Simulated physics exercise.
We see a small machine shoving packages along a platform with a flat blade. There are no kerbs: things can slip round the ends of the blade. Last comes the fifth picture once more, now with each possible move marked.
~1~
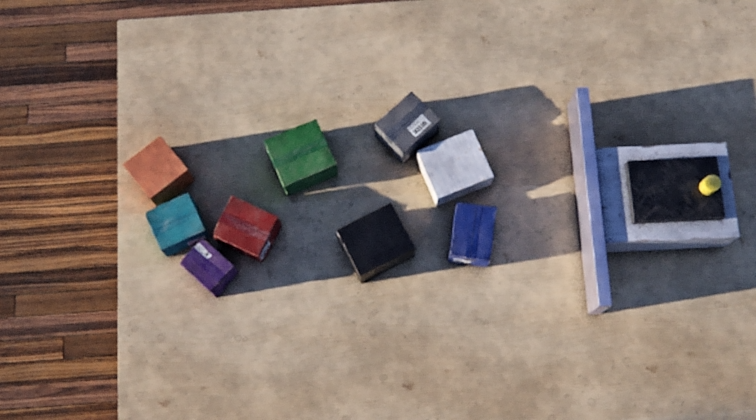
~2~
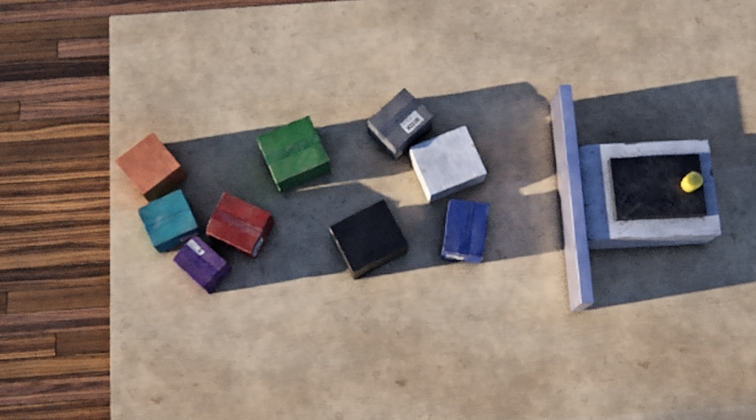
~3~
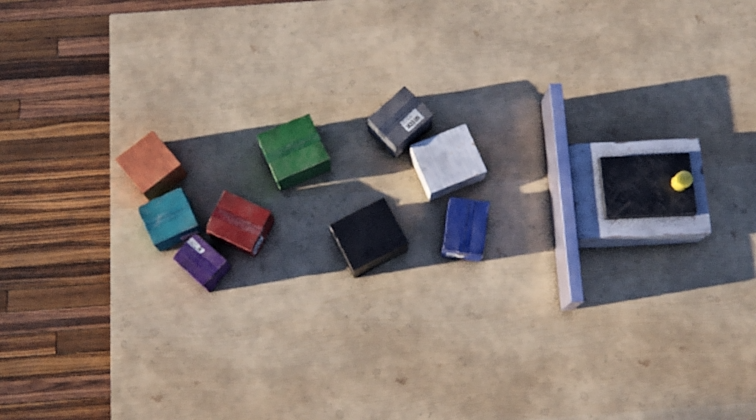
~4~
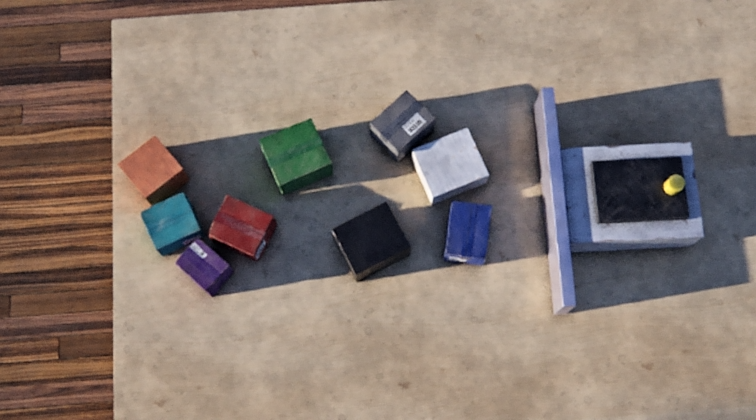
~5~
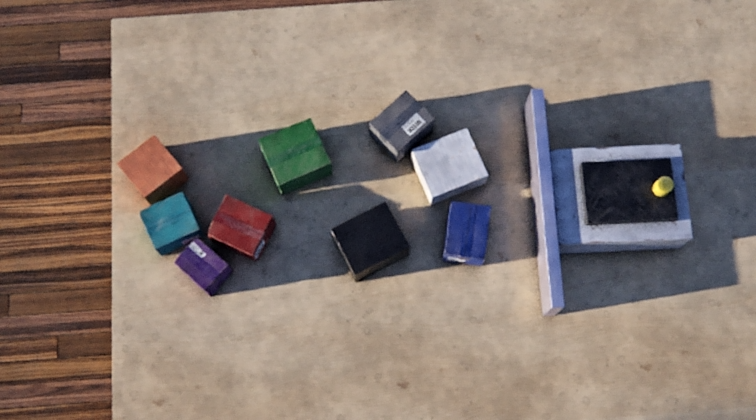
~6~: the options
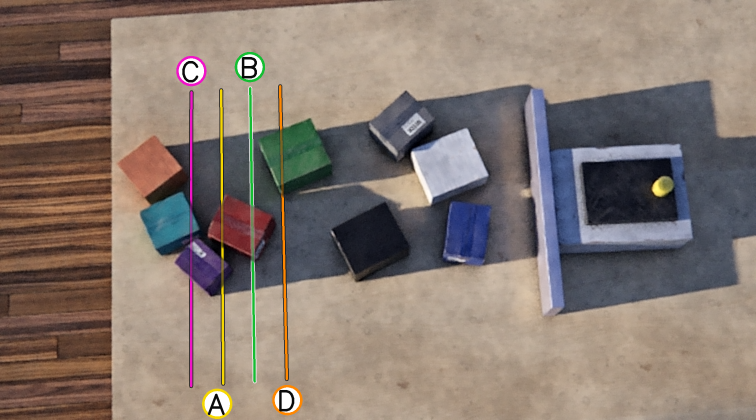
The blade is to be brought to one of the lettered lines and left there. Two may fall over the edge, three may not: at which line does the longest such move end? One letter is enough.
No farther than B.
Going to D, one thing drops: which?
The turquoise parcel goes over.
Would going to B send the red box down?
No.
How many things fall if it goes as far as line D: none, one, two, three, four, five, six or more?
One.
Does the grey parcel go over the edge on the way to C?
No.
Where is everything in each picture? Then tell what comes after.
The first frame shows green parcel (301, 158); white crate (455, 168); red box (248, 230).
The second frame shows robot (650, 187); black crate (368, 240).
The third frame shows robot (640, 186); turquoise parcel (170, 220).
The fourth frame shows robot (632, 190); grey parcel (403, 127).
The fifth frame shows robot (621, 192); green parcel (296, 157); white crate (449, 167); red box (242, 229).
On the marked copy, A at (222, 231); B at (252, 229); C at (191, 233); D at (283, 227).
With B. Early on, robot (515, 199); grey parcel (395, 123); blue parcel (414, 239).
Further on, robot (408, 207); turquoise parcel (153, 226); purple parcel (197, 276).
At the end, robot (326, 212); orange crate over the edge; turquoise parcel over the edge; two fallen.
As for the rest, A drops three; C drops four; D is within the limit but short.
